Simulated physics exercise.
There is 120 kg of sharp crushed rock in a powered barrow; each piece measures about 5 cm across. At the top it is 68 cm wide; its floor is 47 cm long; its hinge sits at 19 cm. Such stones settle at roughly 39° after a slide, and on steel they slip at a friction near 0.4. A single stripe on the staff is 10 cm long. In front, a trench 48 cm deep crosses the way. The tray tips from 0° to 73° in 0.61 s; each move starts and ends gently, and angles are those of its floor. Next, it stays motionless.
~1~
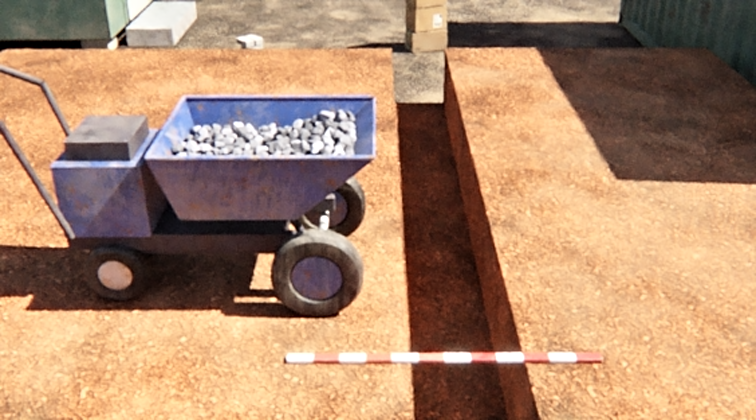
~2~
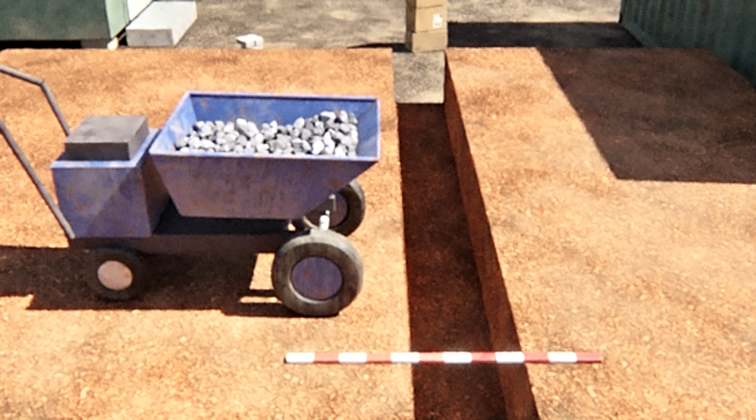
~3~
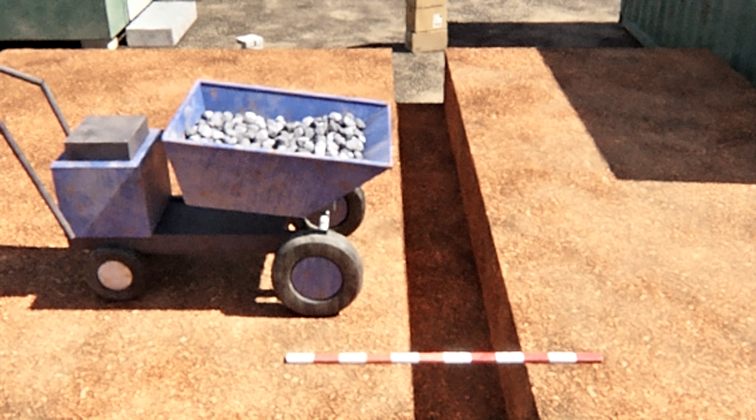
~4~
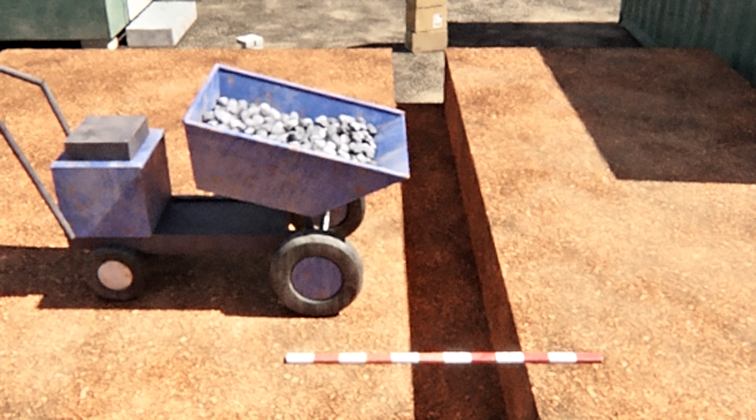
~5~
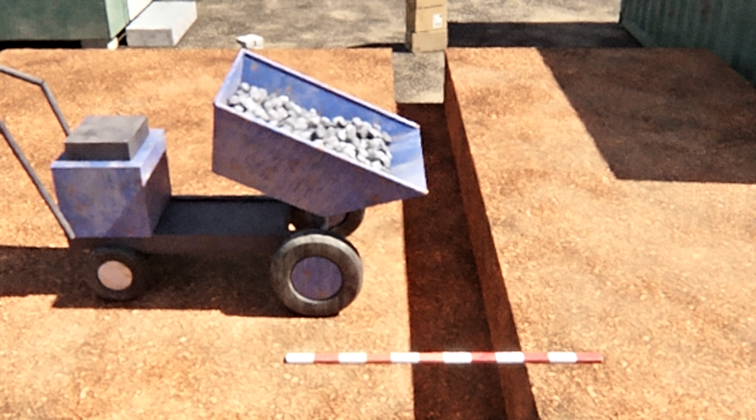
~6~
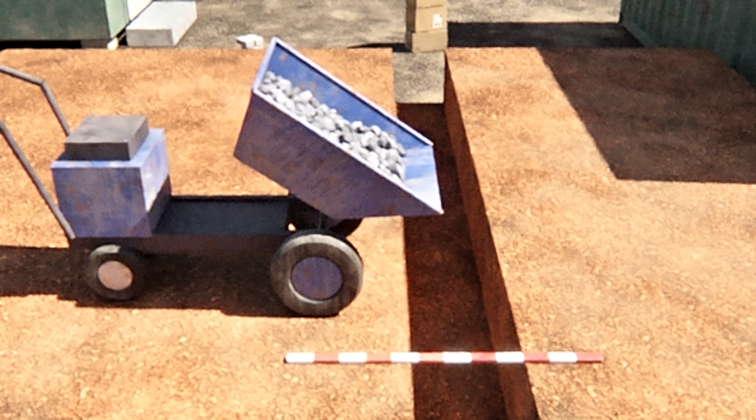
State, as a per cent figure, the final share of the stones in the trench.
The final share is about 65 per cent.
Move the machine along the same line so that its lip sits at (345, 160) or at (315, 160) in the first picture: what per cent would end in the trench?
90 % and 100 %.
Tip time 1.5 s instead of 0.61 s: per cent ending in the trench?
Then about 90 per cent.
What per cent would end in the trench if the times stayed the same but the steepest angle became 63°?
Roughly 65 per cent would end in the trench.
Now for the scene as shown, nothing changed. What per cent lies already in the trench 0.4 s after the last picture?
Around 30 per cent of it, at that instant.
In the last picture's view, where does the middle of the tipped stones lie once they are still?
Look at roughly (485, 343).
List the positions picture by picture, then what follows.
In the first picture, the tray is at 0°, its lip at (374, 158); the top of the load is at (325, 125).
In the second picture, lip at (379, 160), floor tilted 2°, highest stones at (311, 130).
In the third picture, lip at (391, 166), floor tilted 7°, highest stones at (239, 126).
In the fourth picture, the tray is at 15°, its lip at (408, 177); the top of the load is at (234, 113).
In the fifth picture, lip at (426, 193), floor tilted 25°, highest stones at (247, 97).
In the sixth picture, lip at (442, 213), floor tilted 36°, highest stones at (272, 85).
Then, 0.2 s after the last picture the floor is at 62°, 100 % in the tray; the foremost stones are at (444, 230).
Then, 0.4 s after the last picture the floor is at 73°, 67 % in the tray, 28 % in the trench, 5 % past the trench; the foremost stones are at (527, 277).
Then, 0.8 s after the last picture the floor is at 73°, 5 % in the tray, 59 % in the trench, 36 % past the trench; the foremost stones are at (684, 271).
Then, 2.7 s after the last picture the floor is at 73°, 0 % in the tray, 65 % in the trench, 35 % past the trench; the foremost stones are past the picture's edge.
